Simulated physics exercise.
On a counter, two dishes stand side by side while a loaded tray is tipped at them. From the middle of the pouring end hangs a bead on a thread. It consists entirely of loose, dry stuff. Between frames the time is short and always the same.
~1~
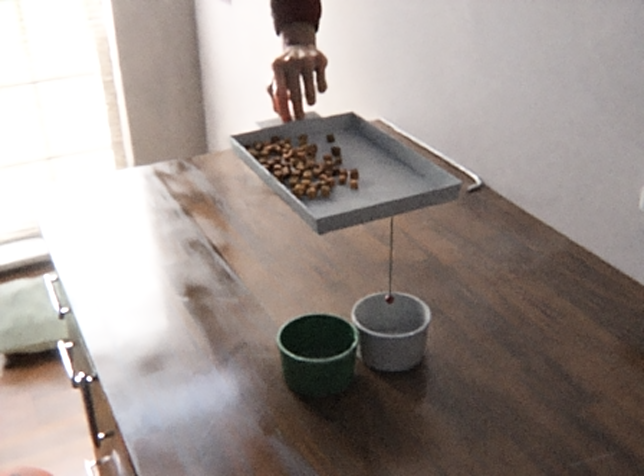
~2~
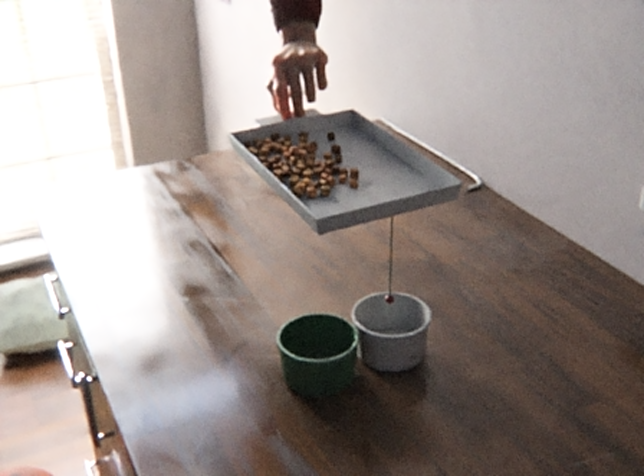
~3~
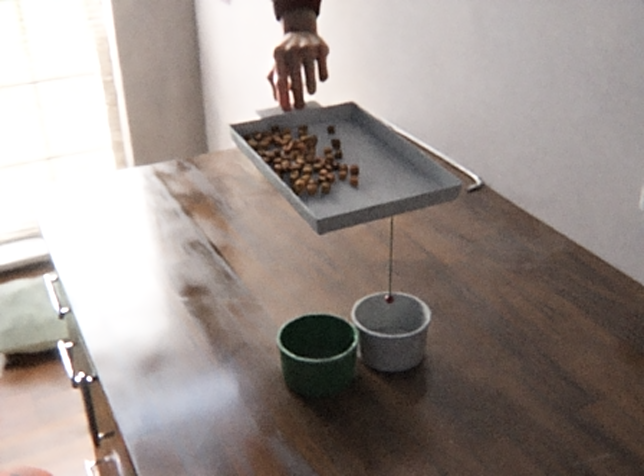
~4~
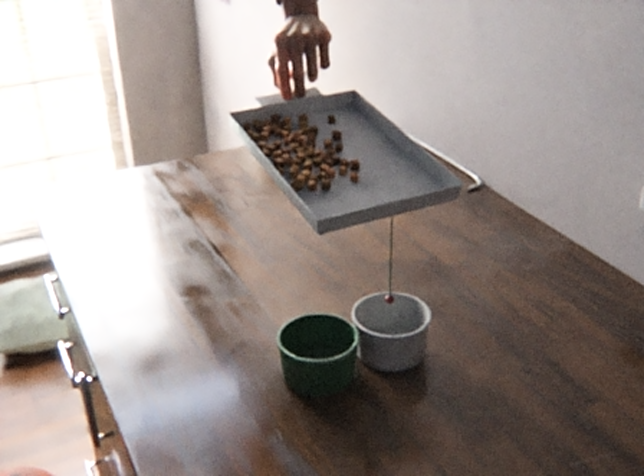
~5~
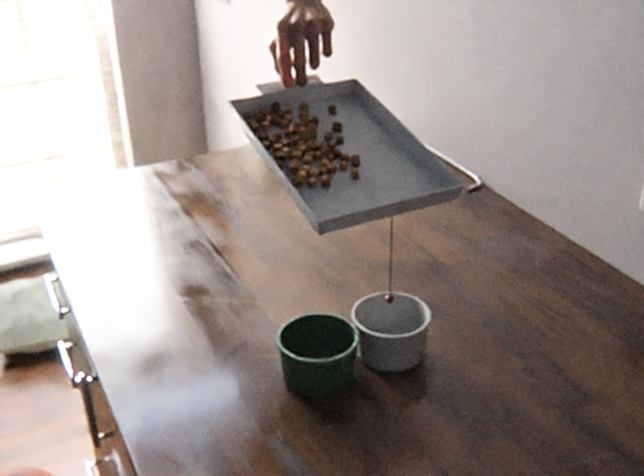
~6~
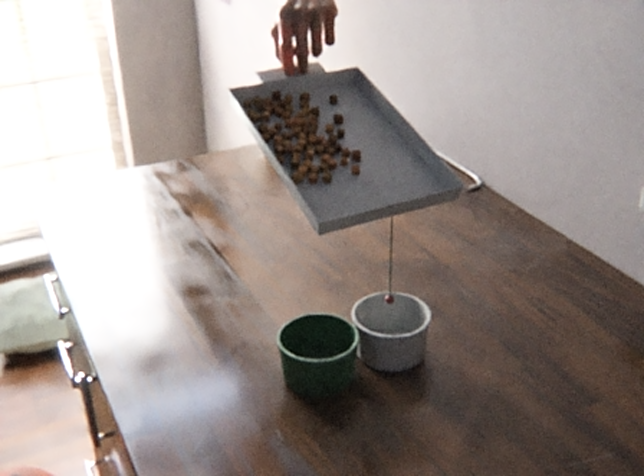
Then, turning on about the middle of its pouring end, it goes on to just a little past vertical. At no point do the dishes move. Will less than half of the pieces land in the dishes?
Yes, only a minority lands there.
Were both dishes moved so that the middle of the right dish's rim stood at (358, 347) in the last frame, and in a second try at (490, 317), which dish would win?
Well, first the one further right, then the one further left.
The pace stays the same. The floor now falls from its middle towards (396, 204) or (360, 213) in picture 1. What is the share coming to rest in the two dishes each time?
In order: About 0, then 30 percent.
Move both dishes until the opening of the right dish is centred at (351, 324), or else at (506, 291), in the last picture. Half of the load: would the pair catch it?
Taking them in turn, it's short of half and then short of half.
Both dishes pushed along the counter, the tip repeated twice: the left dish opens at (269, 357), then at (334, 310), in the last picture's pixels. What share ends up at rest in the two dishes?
10 %, 0 %.
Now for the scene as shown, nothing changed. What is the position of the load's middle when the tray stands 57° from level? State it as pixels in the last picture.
(367, 200).
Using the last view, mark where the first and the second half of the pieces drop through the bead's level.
I'd say around (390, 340) at first, then around (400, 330).
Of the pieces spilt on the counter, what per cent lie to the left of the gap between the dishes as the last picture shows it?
It works out to some 10 per cent.
Soon after the last picture, tray tipped steeply; nearly all on the tray; a stray few in the air.
A little later, tray tipped right over; most on the tray; about a quarter outside both.
Later still, tray tipped past a quarter turn; a stray few in the left dish; a small part in the right dish; nearly all outside both.
By the end, tray tipped past a quarter turn; a stray few in the left dish; a small part in the right dish; nearly all outside both.
